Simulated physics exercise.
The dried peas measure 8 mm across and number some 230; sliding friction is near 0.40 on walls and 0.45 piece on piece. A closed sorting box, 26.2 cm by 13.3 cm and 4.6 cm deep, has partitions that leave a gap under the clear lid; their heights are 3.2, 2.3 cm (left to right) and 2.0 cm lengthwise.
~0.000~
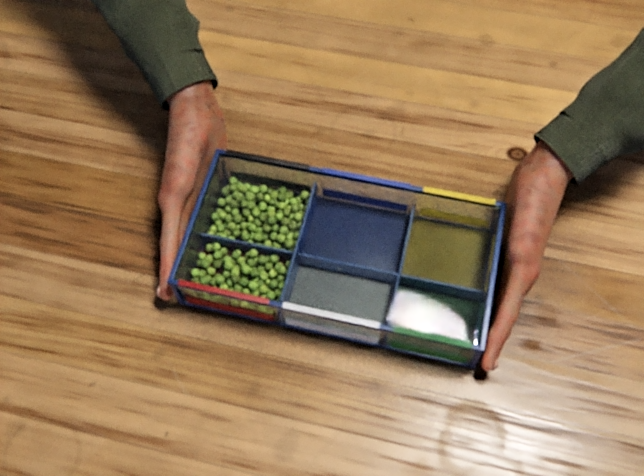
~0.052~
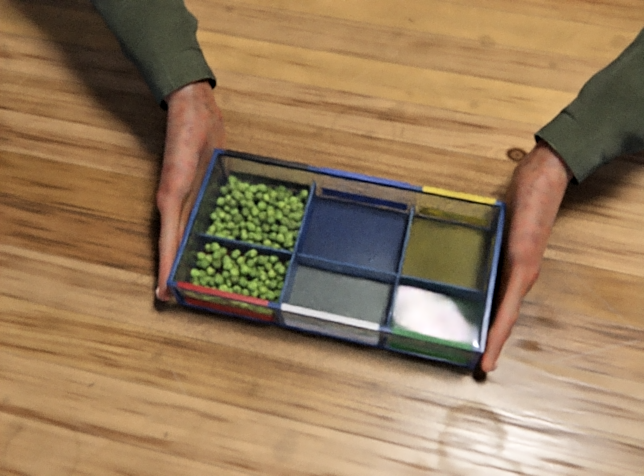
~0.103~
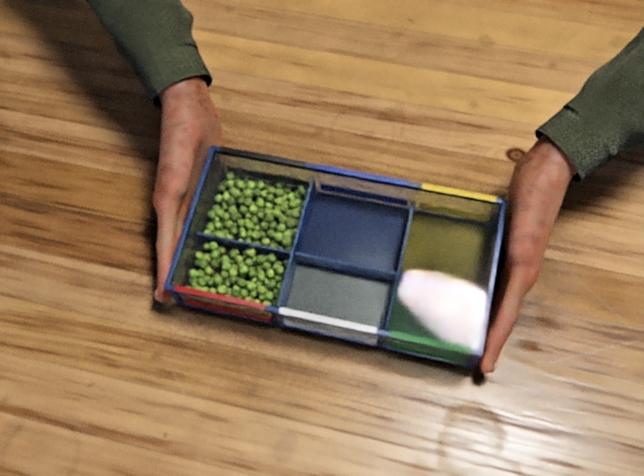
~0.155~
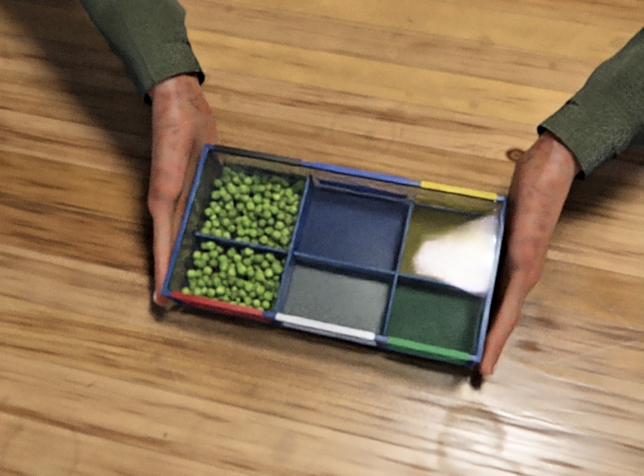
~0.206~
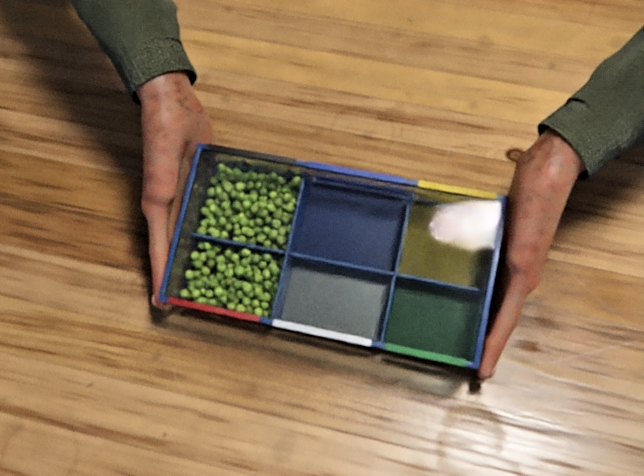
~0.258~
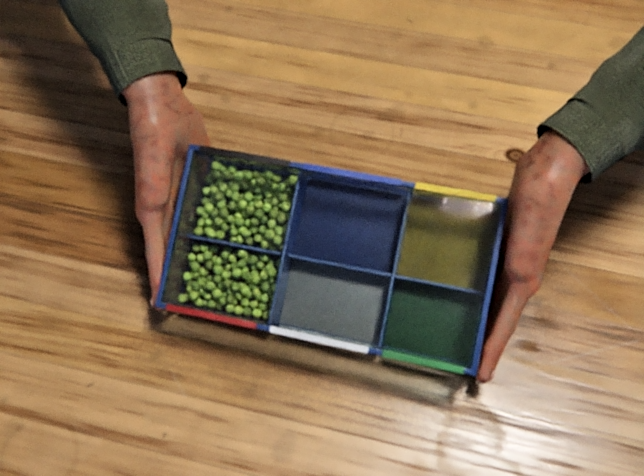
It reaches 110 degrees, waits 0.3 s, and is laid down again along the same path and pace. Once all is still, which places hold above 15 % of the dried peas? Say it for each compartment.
Red: Above, blue: Below, green: Below, yellow: Below, white: Below, black: Below.
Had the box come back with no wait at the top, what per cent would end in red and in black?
Then: Red 95; black 0.
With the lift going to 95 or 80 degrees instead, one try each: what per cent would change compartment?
Some 50 and 25 per cent.
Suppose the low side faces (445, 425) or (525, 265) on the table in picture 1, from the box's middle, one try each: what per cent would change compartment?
About 50 and 40 per cent.
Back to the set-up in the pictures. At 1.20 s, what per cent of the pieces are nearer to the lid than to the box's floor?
Some 70 per cent.
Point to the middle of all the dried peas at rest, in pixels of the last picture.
Around (230, 284).
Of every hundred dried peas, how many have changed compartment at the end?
Roughly 55 per cent.
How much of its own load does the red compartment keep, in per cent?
Some 100 per cent.
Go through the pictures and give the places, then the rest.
Box tilt 0 degrees, front corners at (173, 280) and (479, 346); red 45 %, black 55 %, in the first frame.
Box tilt 1 degrees, front corners at (172, 282) and (479, 348), in the second frame.
Box tilt 5 degrees, front corners at (170, 285) and (477, 351), lowest corner left front, in the third frame.
Box tilt 12 degrees, front corners at (167, 291) and (476, 357), lowest corner left front, in the fourth frame.
Box tilt 18 degrees, front corners at (164, 297) and (474, 363), lowest corner left front, in the fifth frame.
Box tilt 24 degrees, front corners at (161, 303) and (472, 369), lowest corner left front; red 45 %, black 55 %. Its pace works out near 120 degrees a second, in the sixth frame.
Then, at 1.20 s, tilt 110 degrees; red 95 %, white 5 %.
After 1.83 s, tilt 56 degrees; red 95 %, white 5 %.
Then, at 2.50 s, tilt 0 degrees; red 95 %, white 5 %.
In the end, at 2.9 s, red 95 %, blue 0 %, green 0 %, yellow 0 %, white 5 %, black 0 %.
